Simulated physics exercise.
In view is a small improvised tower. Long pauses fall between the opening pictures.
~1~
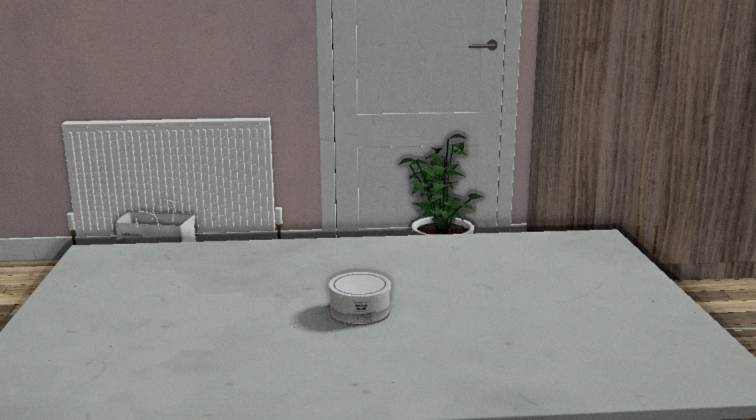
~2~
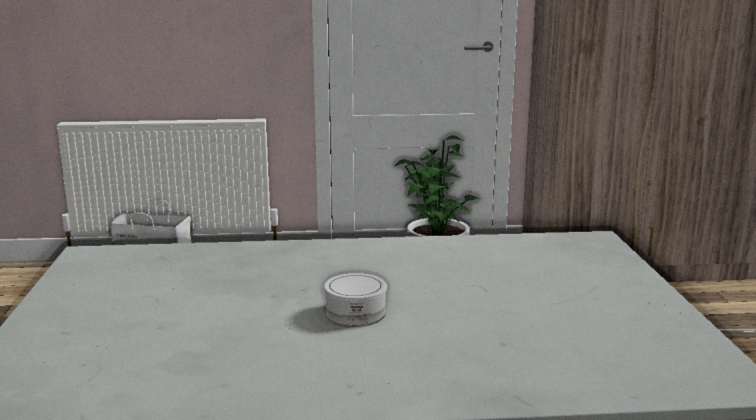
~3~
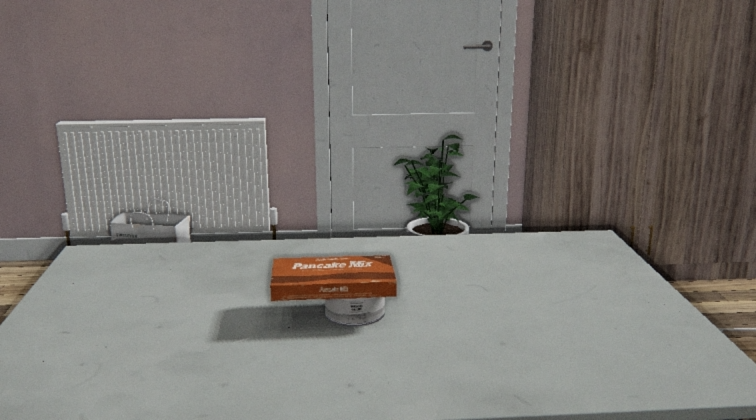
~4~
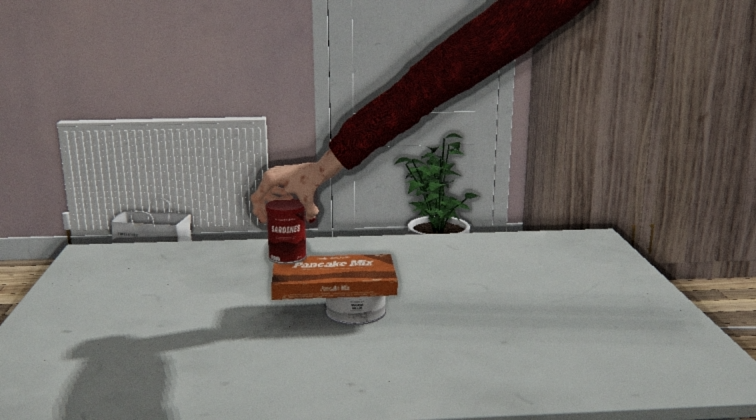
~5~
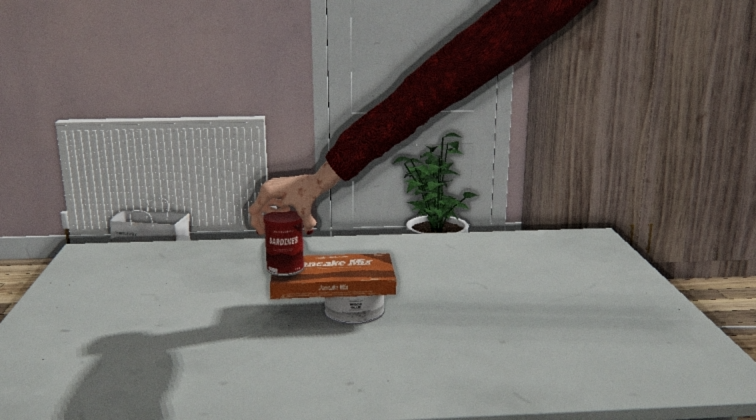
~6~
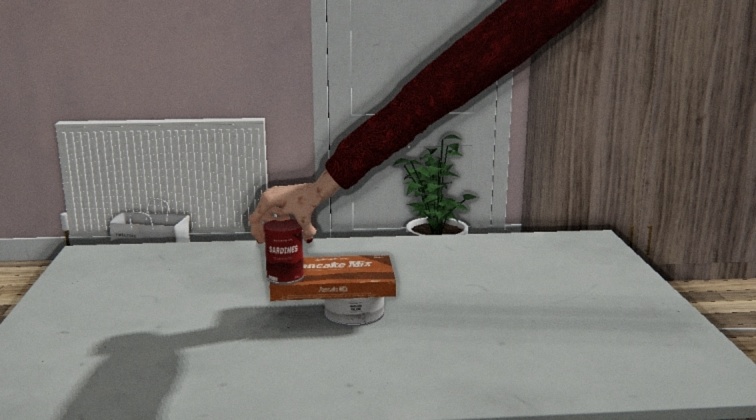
A hand in a dark red sleeve reaches in from the upper right over a pale grey table, seen from a fixed, slightly raised view facing a pink wall, radiator, door and green potted plant. A white tub sits alone near the middle, then an orange pancake mix box lies across it, jutting left. The hand lowers a red tin onto the box's left end and keeps hold.
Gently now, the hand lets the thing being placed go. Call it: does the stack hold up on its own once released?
Does not hold.
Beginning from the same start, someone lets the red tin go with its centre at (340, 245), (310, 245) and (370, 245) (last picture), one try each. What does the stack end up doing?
The stack remains standing in the first case, tumbles down in the second, and remains standing in the third.
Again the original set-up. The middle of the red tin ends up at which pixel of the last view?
Somewhere around (163, 325) in the last picture.
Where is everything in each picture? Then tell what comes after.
In the first frame, the last thing is not in view yet; white tub (360, 298).
In the second frame, the last thing is not in view yet; white tub (355, 299).
In the third frame, the last thing is not in view yet; white tub (355, 299).
The fourth frame shows still above its spot; red tin (287, 231); white tub (356, 297).
The fifth frame shows still above its spot; red tin (284, 243); white tub (355, 297).
The sixth frame shows set down, still held; red tin (284, 252); white tub (354, 298).
Then, 0.30 s past the last view, red tin now fallen; orange packet rocked 36° from its first pose.
Then, 0.50 s past the last view, orange packet rocked 17° from its first pose.
Then, 0.60 s past the last view, orange packet rocked 8° from its first pose.
Then, 1.30 s past the last view, orange packet rocked 22° from its first pose.
Finally, fallen, red tin; moved from the start, orange packet; white tub still in place. Final places as the last picture's camera would see them, red tin near (163, 325). The stack comes apart.
